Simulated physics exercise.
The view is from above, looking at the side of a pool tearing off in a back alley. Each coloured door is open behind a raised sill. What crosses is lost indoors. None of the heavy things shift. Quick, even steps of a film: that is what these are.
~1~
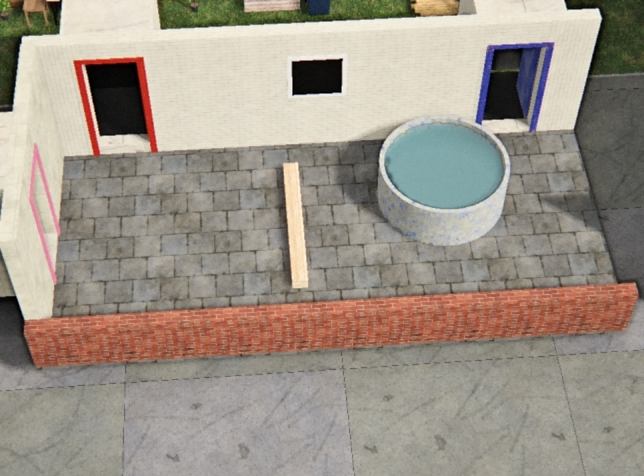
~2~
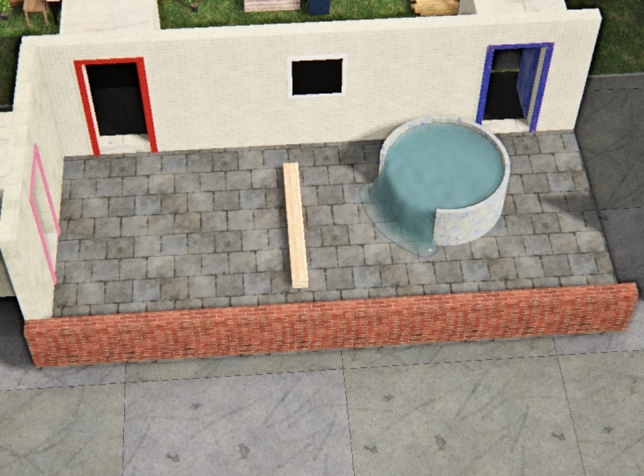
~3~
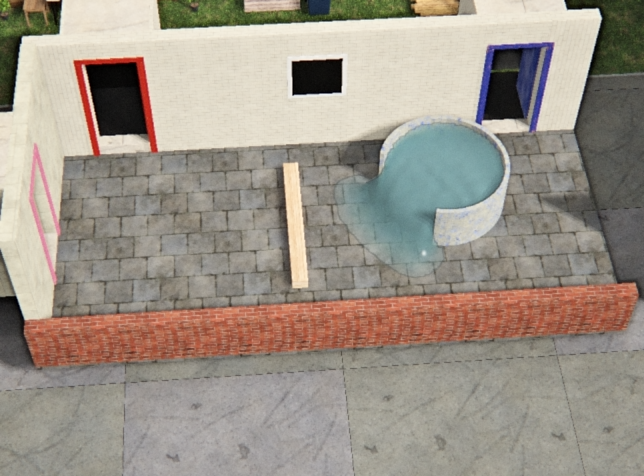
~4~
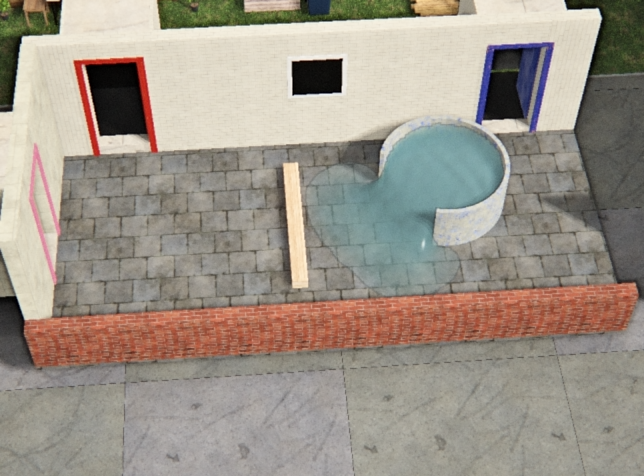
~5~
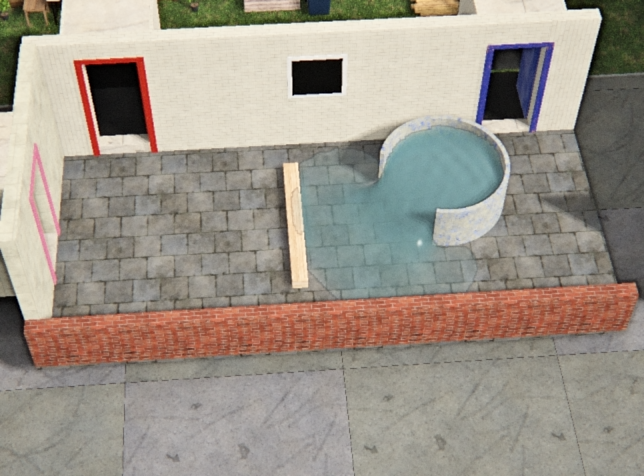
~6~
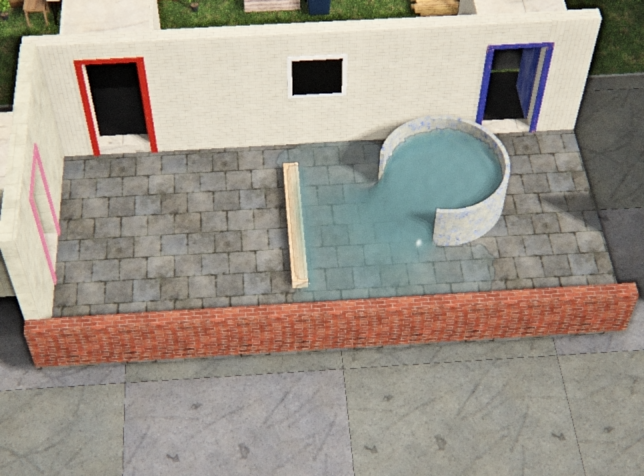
In a walled back alley, a round pool's side tears open and water pours out, spreading left across paving to a plank.
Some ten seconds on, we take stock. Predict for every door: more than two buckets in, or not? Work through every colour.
The pink door: More than two; the red door: Not more than two; the blue door: Not more than two.
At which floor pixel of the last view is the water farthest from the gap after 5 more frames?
I'd go with roughly (154, 338).
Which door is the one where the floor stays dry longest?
Observed: The blue one.
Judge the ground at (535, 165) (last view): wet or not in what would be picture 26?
At that place: Dry.
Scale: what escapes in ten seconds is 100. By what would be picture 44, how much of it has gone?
Close to 45 per cent.
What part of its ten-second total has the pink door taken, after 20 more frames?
The figure is near 15 per cent.
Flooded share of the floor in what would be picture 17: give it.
That should be about 60 %.
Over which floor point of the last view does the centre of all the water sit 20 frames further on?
Somewhere near (301, 245).
A moment on, water covers 35 % of the floor; the pink door not reached, the red door not reached, the blue door not reached.
Next, water covers 60 % of the floor; the pink door not reached, the red door not reached, the blue door not reached.
Then, water covers 80 % of the floor; the pink door under two buckets in, the red door wet at the sill, nothing in, the blue door not reached.
Later, water covers 95 % of the floor; the pink door over two buckets in, the red door wet at the sill, nothing in, the blue door wet at the sill, nothing in.
In the end, water covers 95 % of the floor; the pink door over two buckets in, the red door wet at the sill, nothing in, the blue door wet at the sill, nothing in.
